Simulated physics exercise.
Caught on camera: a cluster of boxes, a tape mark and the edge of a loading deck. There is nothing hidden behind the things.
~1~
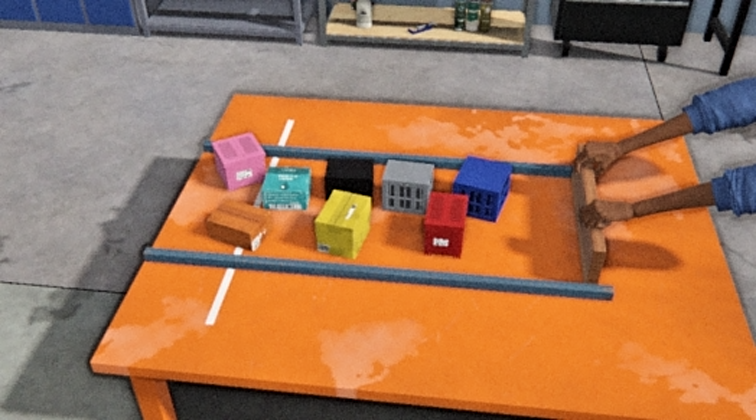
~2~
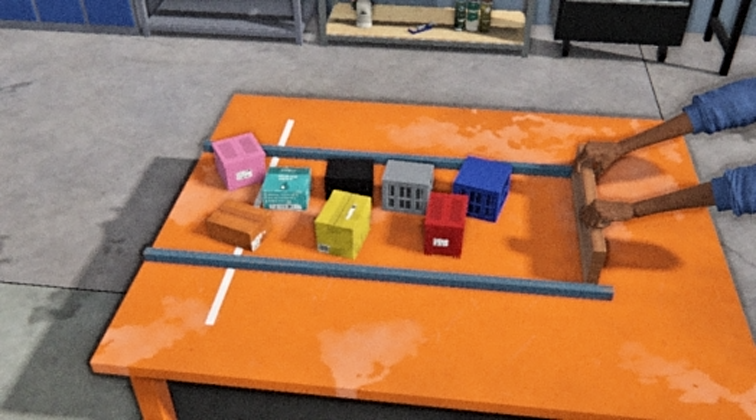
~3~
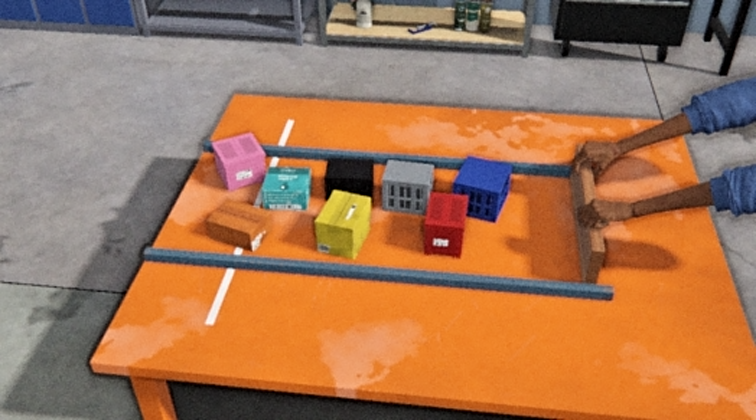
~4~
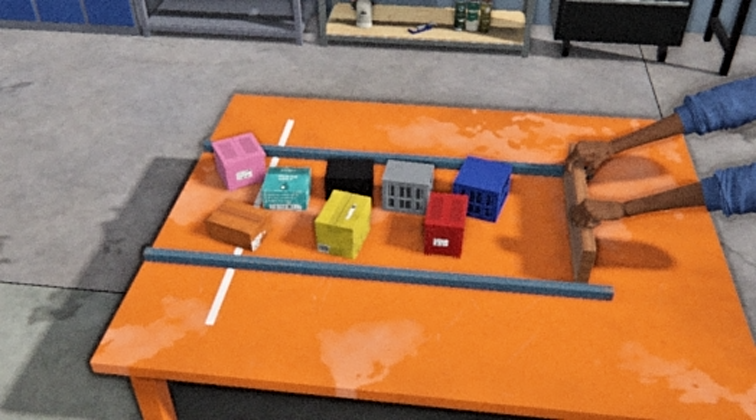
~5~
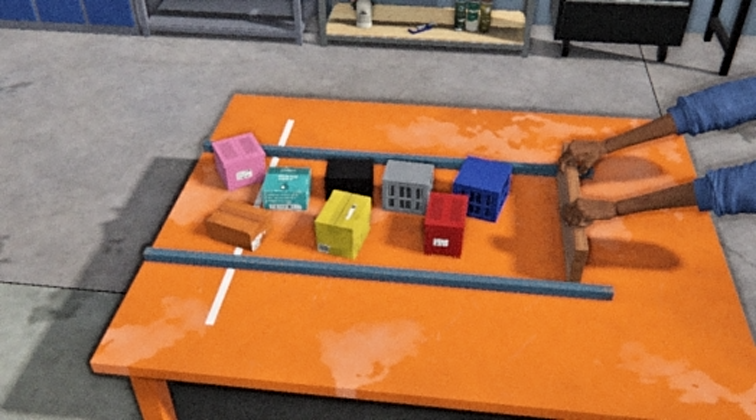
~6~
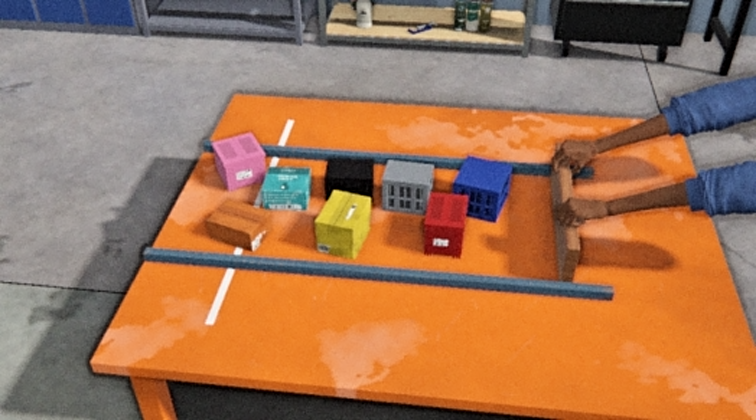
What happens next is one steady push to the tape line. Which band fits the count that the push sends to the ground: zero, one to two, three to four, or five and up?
The band is three to four.
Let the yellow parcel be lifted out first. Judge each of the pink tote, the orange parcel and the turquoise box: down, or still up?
The pink tote tumbles off, the orange parcel stays on, the turquoise box is lost.
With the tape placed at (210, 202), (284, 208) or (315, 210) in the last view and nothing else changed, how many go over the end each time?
In order, the counts are 6, 2 and 1.
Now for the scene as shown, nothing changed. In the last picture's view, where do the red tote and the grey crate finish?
For the red tote it's (229, 209), and for the grey crate it's (195, 172).
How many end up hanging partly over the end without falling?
That'd be 1.
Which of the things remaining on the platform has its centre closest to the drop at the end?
It would be the grey crate.
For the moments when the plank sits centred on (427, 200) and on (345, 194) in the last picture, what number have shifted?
At the first spot the count is 5, and at the second it is 8.
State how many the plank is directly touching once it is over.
That makes 2.
Soon after, none off yet; pink tote at rest near (240, 162); orange parcel at rest near (240, 225); turquoise box displaced a little near (275, 188).
In the end, the number that fall off is three or four; gone, black crate, turquoise box, orange parcel and pink tote.
